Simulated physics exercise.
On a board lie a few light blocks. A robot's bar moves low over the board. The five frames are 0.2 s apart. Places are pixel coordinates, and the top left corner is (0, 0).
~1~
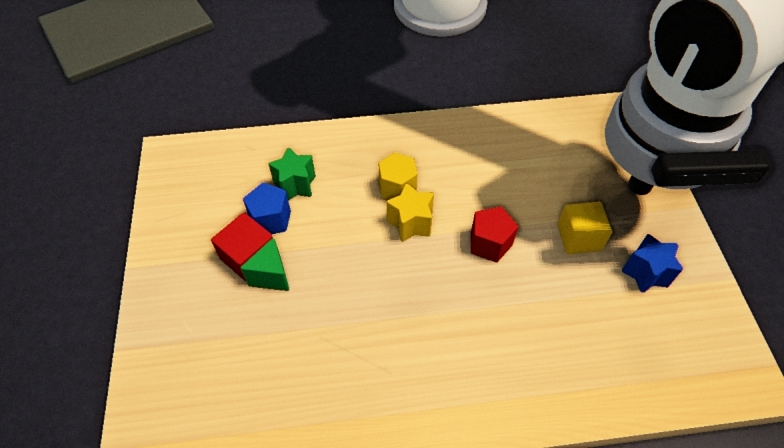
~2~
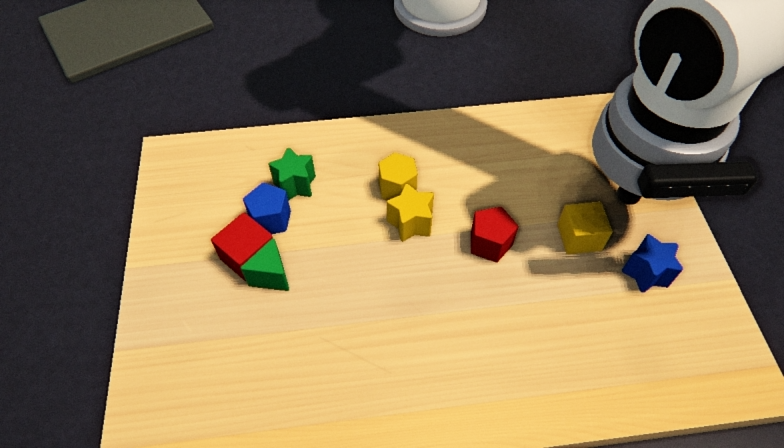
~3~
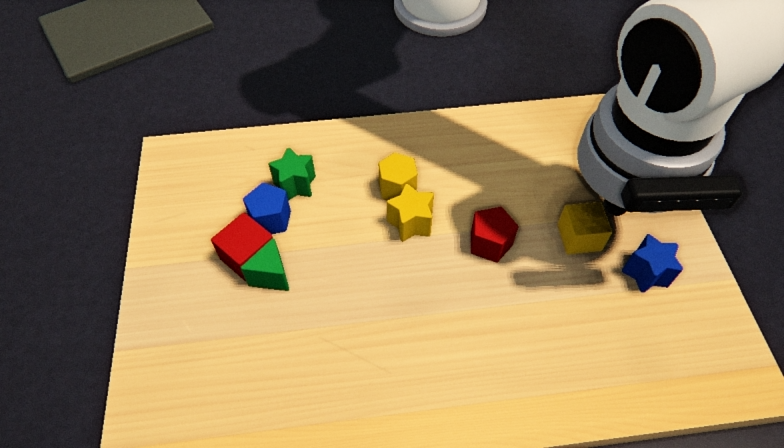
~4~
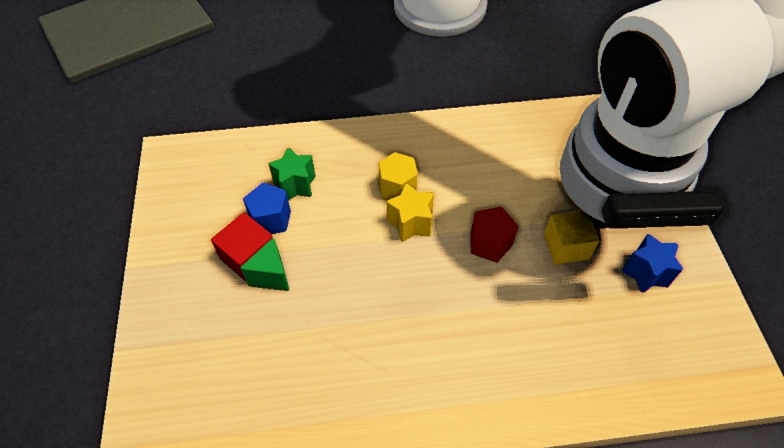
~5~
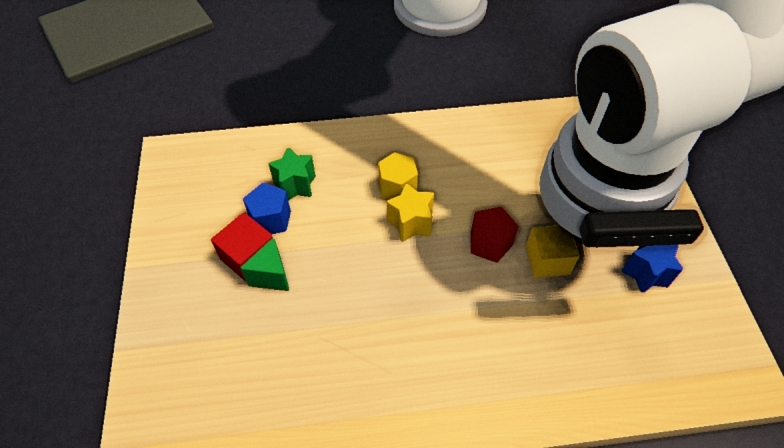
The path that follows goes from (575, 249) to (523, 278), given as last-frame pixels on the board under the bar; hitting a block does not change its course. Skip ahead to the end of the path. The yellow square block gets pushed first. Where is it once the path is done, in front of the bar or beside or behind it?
I think it holds its spot in front.
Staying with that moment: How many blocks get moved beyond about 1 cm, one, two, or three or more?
My guess is one.
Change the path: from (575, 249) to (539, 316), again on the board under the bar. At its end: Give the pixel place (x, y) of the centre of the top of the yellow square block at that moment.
Its top middle: (531, 258).
On the path given first. Halfway along, bar (555, 249); yellow square block (529, 258).
At the end, bar (528, 264); red pentagon unmoved; yellow square block (502, 276).
